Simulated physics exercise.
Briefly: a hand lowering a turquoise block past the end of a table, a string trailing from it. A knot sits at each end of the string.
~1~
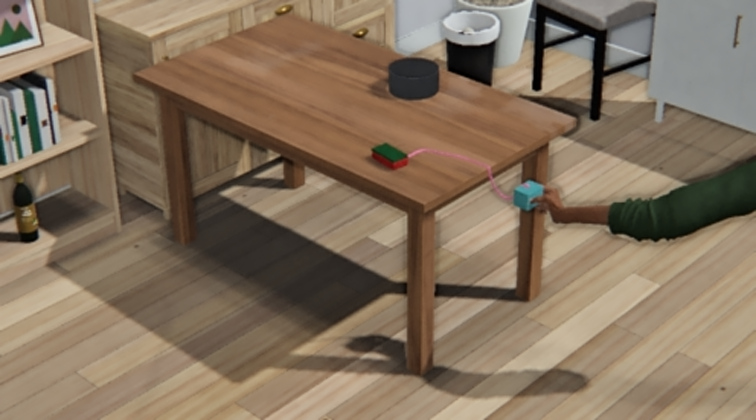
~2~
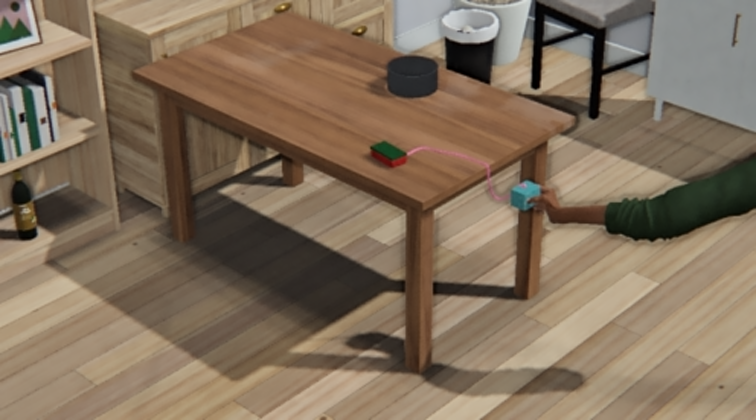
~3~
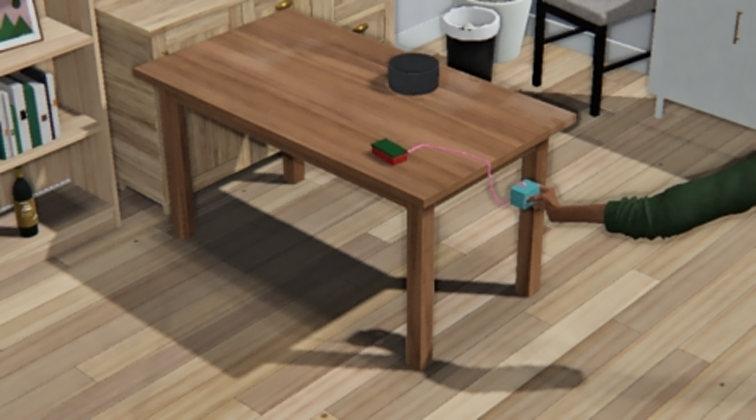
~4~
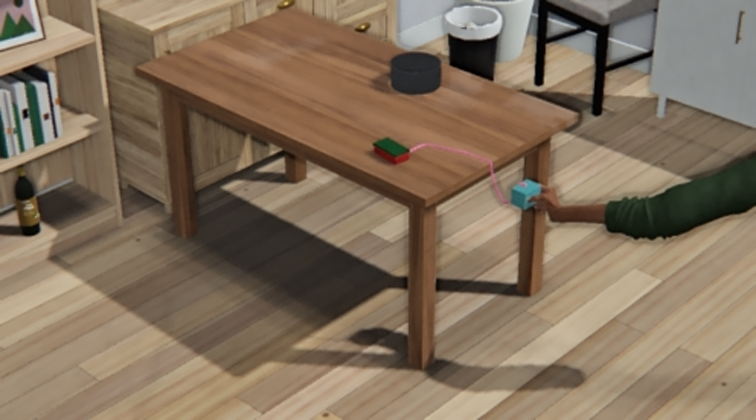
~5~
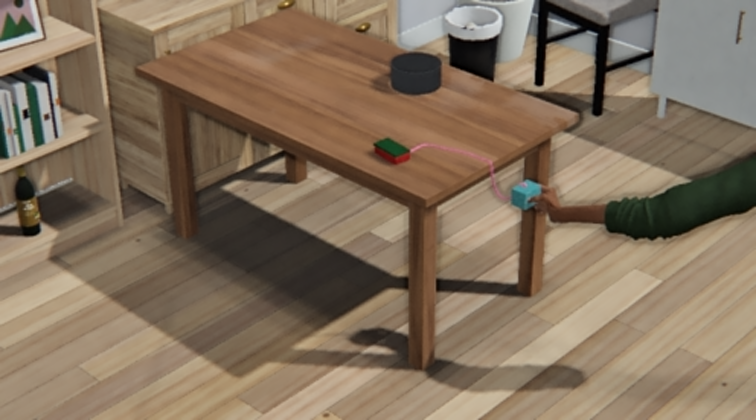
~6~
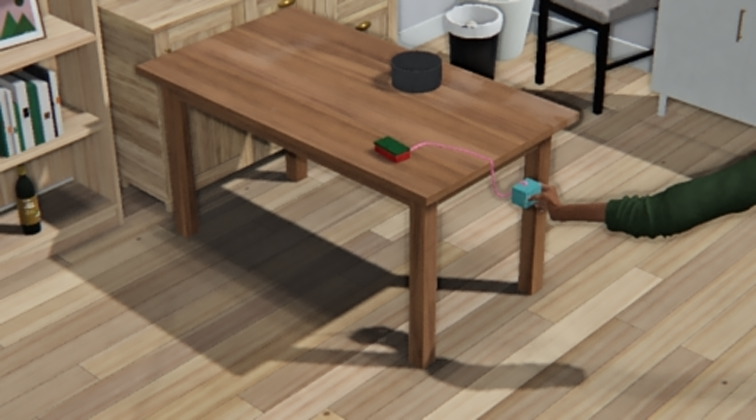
Living room with a wooden table holding a dark pot and red-green sponge, a hand gripping a string-tied turquoise block nearly motionless.
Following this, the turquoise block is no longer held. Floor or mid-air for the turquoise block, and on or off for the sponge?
Well, the turquoise block falls all the way; as for the sponge, it tumbles off after it.
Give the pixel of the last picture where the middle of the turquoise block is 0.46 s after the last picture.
At that time it is around pixel (495, 326).
Then, 0.46 s after the last picture, block below the edge near (495, 326); pot unmoved; sponge over the edge.
Then, 0.78 s after the last picture, block on the floor near (477, 358); pot unmoved; sponge down on the floor.
At rest, block on the floor near (483, 361); pot unmoved; sponge down on the floor. The turquoise block lands on the floor and the sponge follows it down.
